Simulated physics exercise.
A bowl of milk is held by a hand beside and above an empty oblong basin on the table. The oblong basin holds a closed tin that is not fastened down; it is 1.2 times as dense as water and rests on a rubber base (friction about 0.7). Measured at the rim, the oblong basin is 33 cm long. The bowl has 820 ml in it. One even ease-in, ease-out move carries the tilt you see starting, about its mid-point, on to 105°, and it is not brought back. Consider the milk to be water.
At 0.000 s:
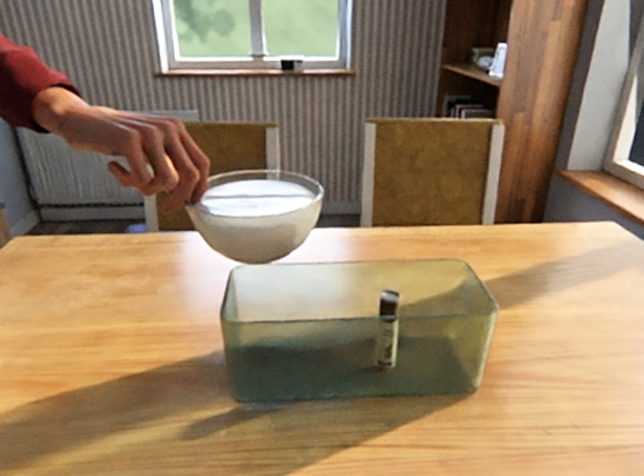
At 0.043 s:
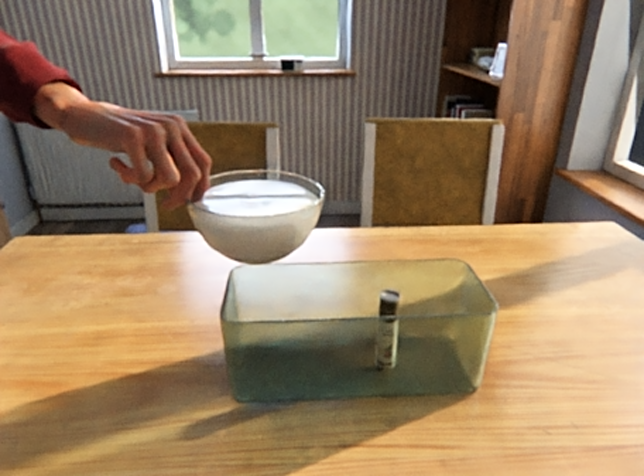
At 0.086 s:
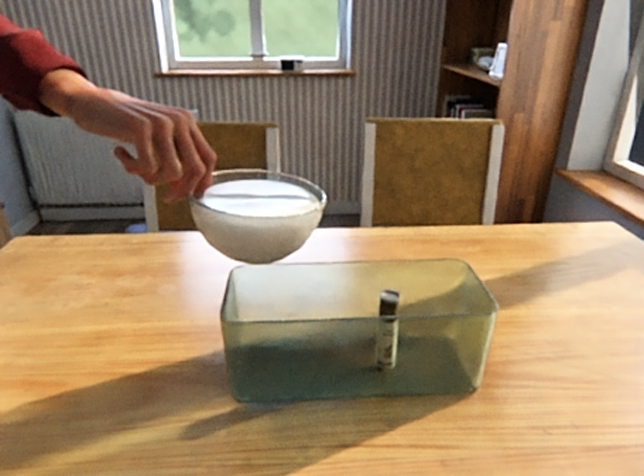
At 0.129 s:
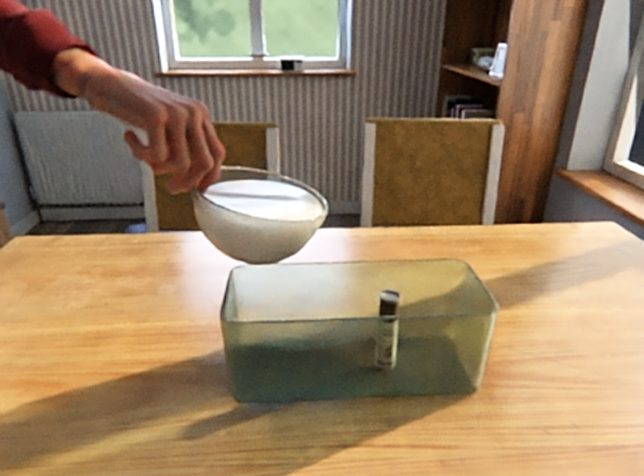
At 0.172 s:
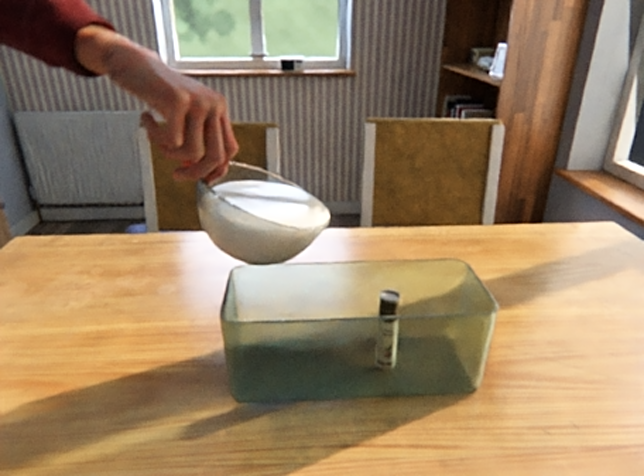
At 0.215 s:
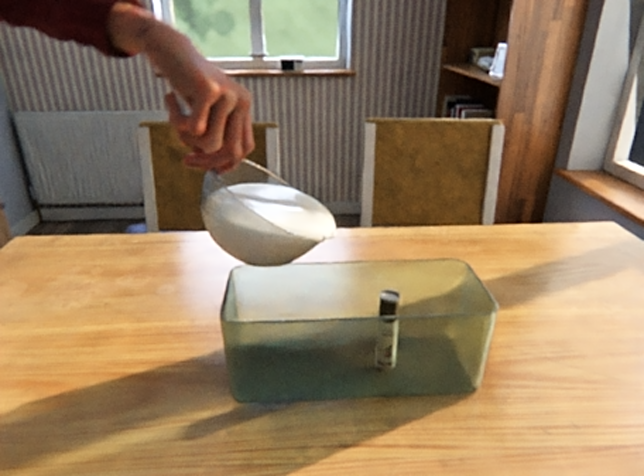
Hand tilting a glass bowl of milky white liquid to the right above an oblong basin holding a small upright container.
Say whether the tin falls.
It's going to be knocked down.
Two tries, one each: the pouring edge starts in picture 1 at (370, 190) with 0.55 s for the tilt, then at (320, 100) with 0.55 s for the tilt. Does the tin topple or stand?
Trial 1 - tin stays standing; trial 2 - tin tips.
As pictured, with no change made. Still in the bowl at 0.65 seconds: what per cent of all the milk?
Some 0 per cent.
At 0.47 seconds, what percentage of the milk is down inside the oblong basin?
70 %, roughly.
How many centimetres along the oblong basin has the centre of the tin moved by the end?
In the end the tin's centre has shifted about 6.0 centimetres.
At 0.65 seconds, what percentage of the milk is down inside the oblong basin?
Around 96 parts in a hundred.
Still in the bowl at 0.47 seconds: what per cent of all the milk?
Around 10 in a hundred.
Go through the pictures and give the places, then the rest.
The first frame shows tilt 0°; pouring edge (322, 191); surface from (192, 200) to (319, 197); the oblong basin's rim runs from (226, 293) to (481, 285); the tin's top is at (390, 298).
The second frame shows tilt 2°; pouring edge (323, 193); surface from (192, 199) to (319, 199).
The third frame shows tilt 6°; pouring edge (325, 198); surface from (194, 196) to (321, 201).
The fourth frame shows tilt 14°; pouring edge (327, 207); surface from (198, 194) to (323, 204).
The fifth frame shows tilt 23°; pouring edge (327, 218); surface from (202, 194) to (324, 210); 2 per cent is over the edge.
The sixth frame shows tilt 35°; pouring edge (325, 231); surface from (205, 197) to (314, 214); 8 per cent is over the edge.
By 0.47 s the tilt is 99° and 10 per cent is still to pour; the tin stands where it began.
By 0.65 s the tilt is 105° and 0 per cent is still to pour; the tin leans 9°.
By 0.84 s the tilt is 105° and 0 per cent is still to pour; the tin leans 26°.
By 1.05 s the tilt is 105° and 0 per cent is still to pour; the tin lies on its side.
At rest the tin lies on its side.
